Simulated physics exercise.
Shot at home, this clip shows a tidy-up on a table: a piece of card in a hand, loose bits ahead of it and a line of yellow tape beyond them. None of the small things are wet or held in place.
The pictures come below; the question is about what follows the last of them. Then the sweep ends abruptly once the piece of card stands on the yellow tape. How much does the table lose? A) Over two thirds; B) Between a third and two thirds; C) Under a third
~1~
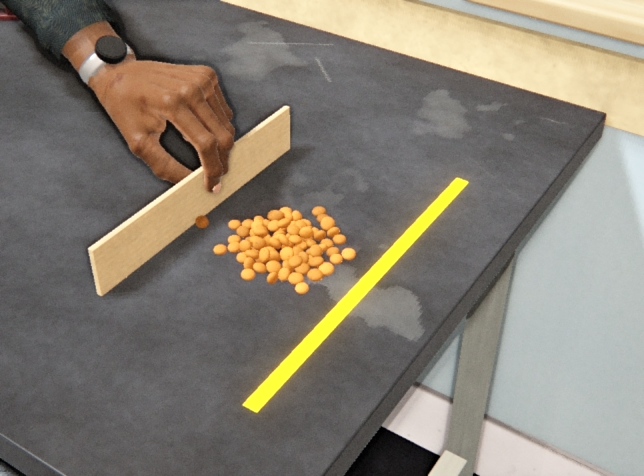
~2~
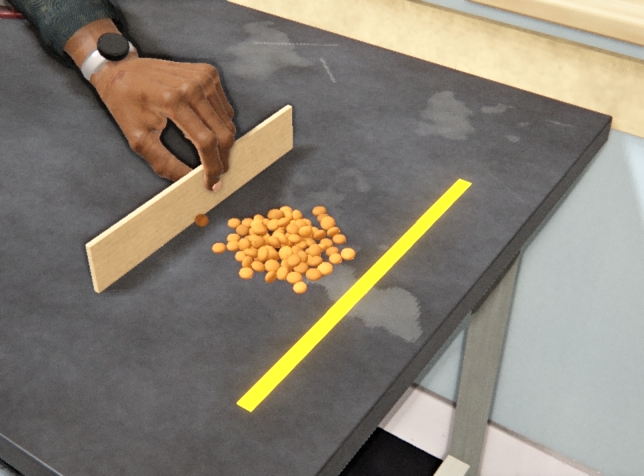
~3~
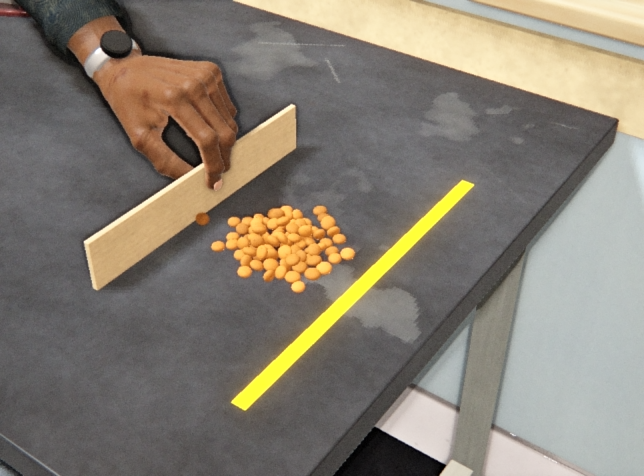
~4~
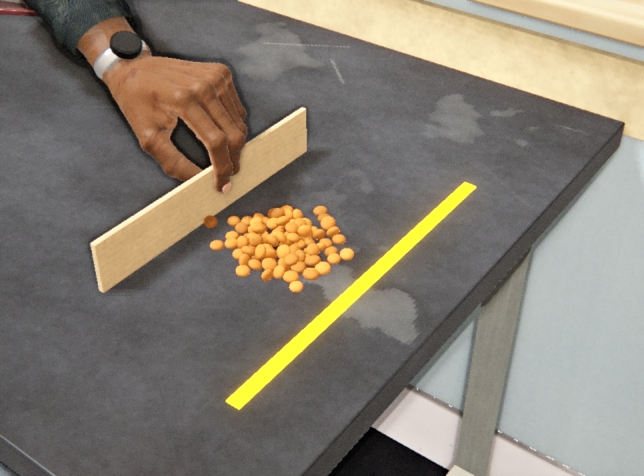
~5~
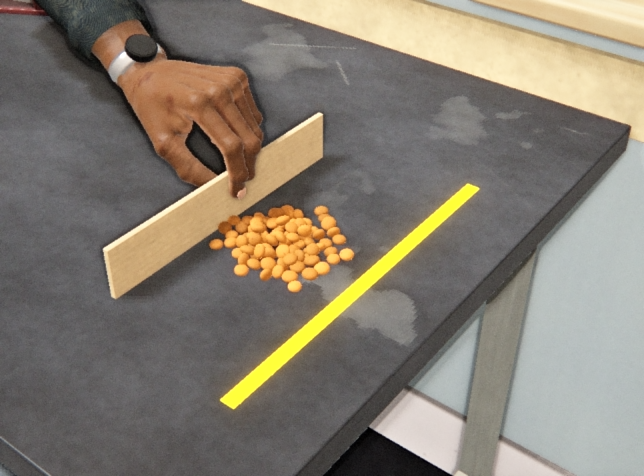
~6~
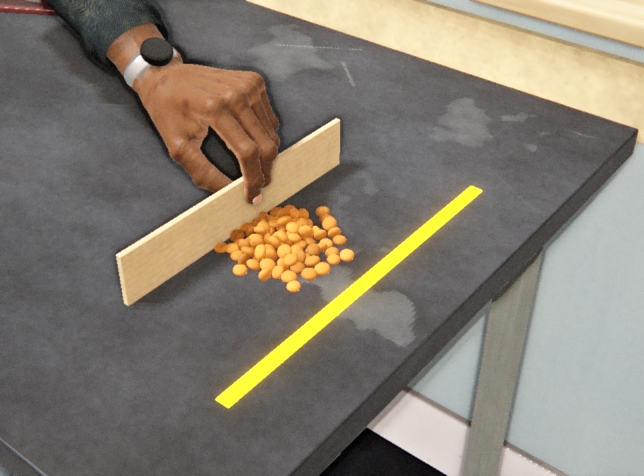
C.
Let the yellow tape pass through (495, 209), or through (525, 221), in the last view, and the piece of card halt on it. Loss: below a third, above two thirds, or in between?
For the first place it's in the middle band, and for the second it's above two thirds.
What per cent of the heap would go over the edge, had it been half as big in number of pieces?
0 per cent, roughly.
Soon after the last picture, piece of card still moving, near (306, 210); heap all on the table, its front near (369, 296).
A little later, piece of card stopped at the yellow tape; heap a stray few over the edge.
At rest, piece of card stopped at the yellow tape; heap a stray few over the edge.
